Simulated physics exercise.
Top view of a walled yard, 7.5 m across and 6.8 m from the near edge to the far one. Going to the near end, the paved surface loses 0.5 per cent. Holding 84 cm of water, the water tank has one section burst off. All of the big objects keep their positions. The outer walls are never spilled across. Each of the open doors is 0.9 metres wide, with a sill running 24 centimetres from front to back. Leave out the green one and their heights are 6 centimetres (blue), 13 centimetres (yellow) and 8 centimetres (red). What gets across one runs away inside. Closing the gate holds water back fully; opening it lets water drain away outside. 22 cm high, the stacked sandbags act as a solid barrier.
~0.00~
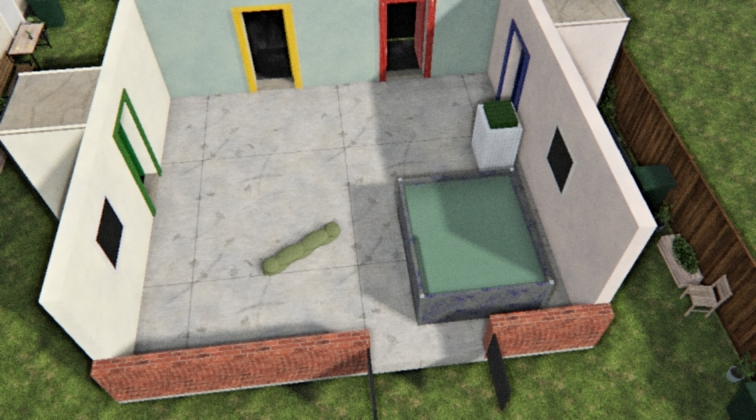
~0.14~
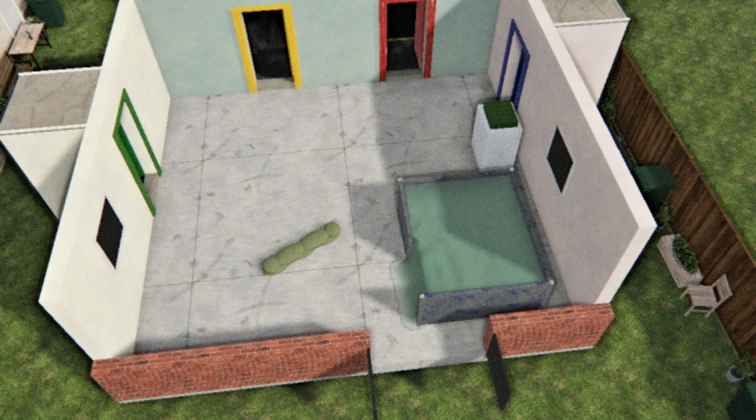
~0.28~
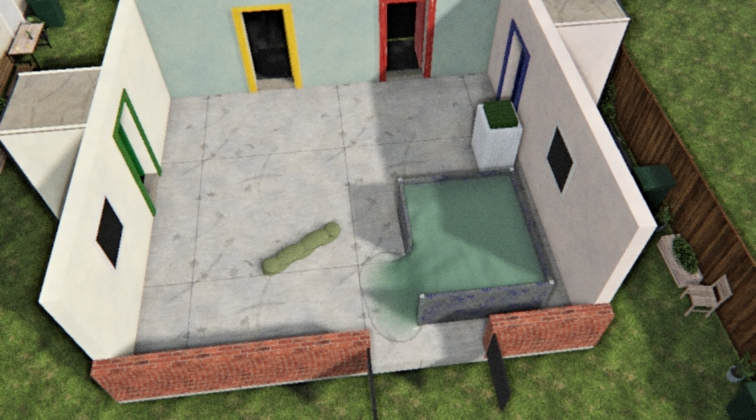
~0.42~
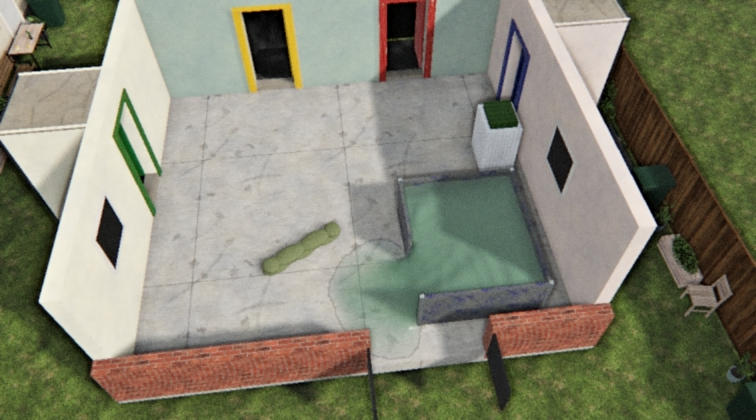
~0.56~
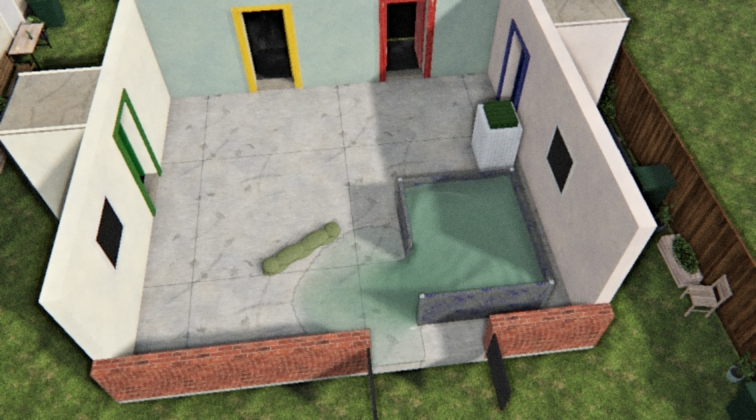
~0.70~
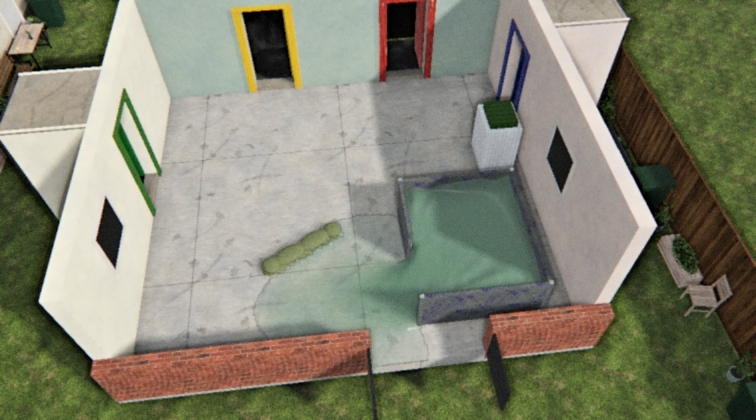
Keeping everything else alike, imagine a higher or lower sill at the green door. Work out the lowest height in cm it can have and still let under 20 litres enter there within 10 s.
The lowest such height is roughly 6.5 cm.
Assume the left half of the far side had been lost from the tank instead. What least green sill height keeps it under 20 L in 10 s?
Then roughly 5.5 cm.
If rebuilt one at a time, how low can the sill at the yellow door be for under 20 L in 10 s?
Yellow door - some 12.0 centimetres.
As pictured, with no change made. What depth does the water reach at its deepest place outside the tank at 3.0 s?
Up to some 47 centimetres, I'd say.
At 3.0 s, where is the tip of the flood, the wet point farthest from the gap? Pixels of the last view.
The farthest wet point sits near (161, 172).
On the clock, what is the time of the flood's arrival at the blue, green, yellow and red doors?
Blue at 7.5 s, green at 2.6 s, yellow at 4.0 s and red at 5.5 s.
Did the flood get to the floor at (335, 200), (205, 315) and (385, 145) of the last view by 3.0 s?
1: Unwetted; 2: Awash; 3: Unwetted.
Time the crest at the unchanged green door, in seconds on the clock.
3.4 s.
After 1.4 s water covers 20 % of the floor, deepest (47 cm) near (409, 299); it has not reached the green door.
After 3.0 s water covers 30 % of the floor, deepest (47 cm) near (137, 338); 8 cm at the green door, 0 litres in over its 13 cm sill.
After 10.0 s water covers 90 % of the floor, deepest (16 cm) near (474, 114); 7 cm at the green door, 0 litres in over its 13 cm sill.
At the green door as built, the water arrived by 2.7 s and peaked near 10 cm at 3.4 s.
Run again over the same 10 s with other heights there, 29 litres in over 5.5 cm, 13 litres over 7 cm. The limit of 20 litres is kept from about 6.5 cm up.
